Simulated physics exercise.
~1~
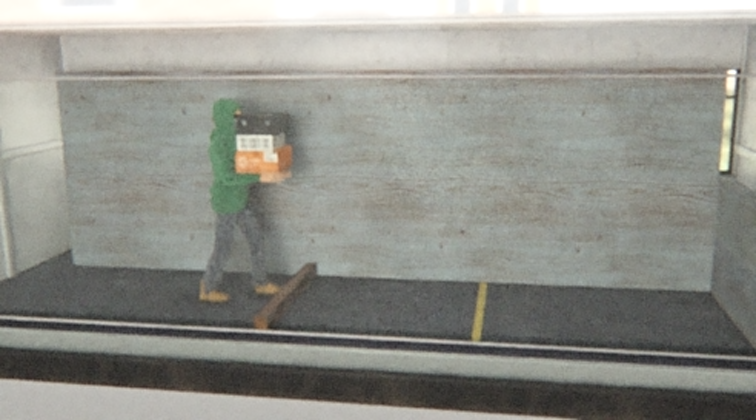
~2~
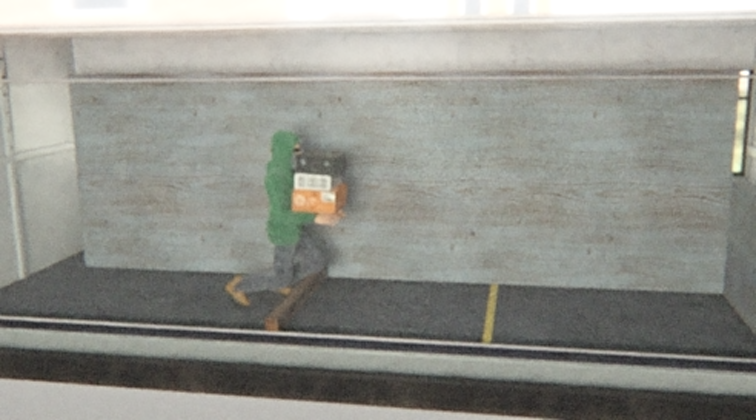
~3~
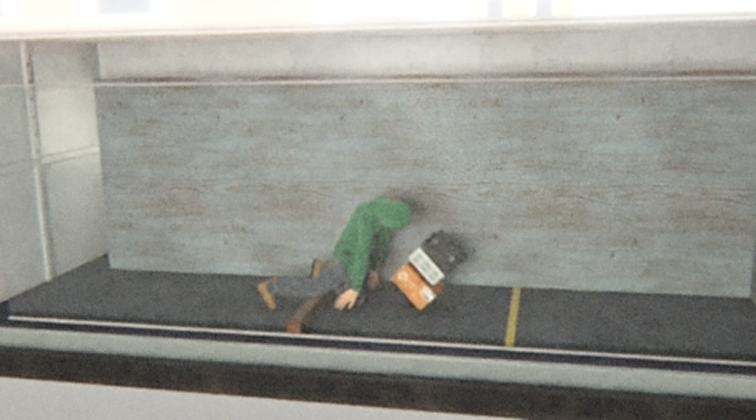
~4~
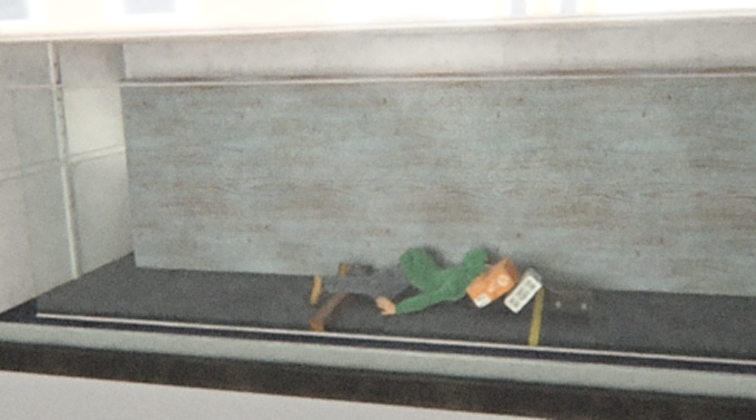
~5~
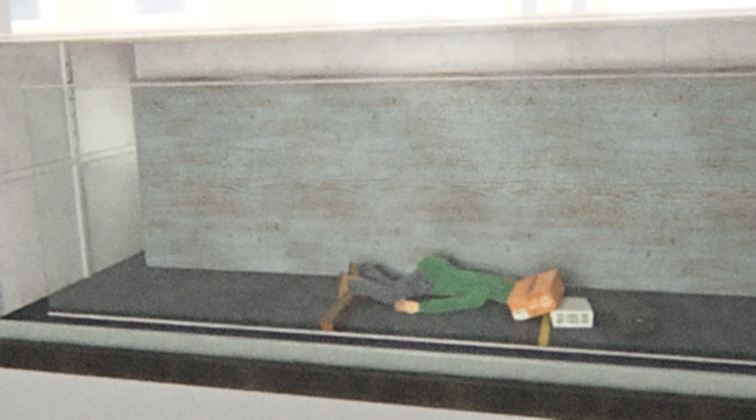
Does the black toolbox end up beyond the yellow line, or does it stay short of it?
It ends up beyond the yellow line, lying on the dark floor to the right of the white crate.
Metro car, courier in green tripping over a rail and sprawling forward, white crate and black toolbox landing past yellow line.
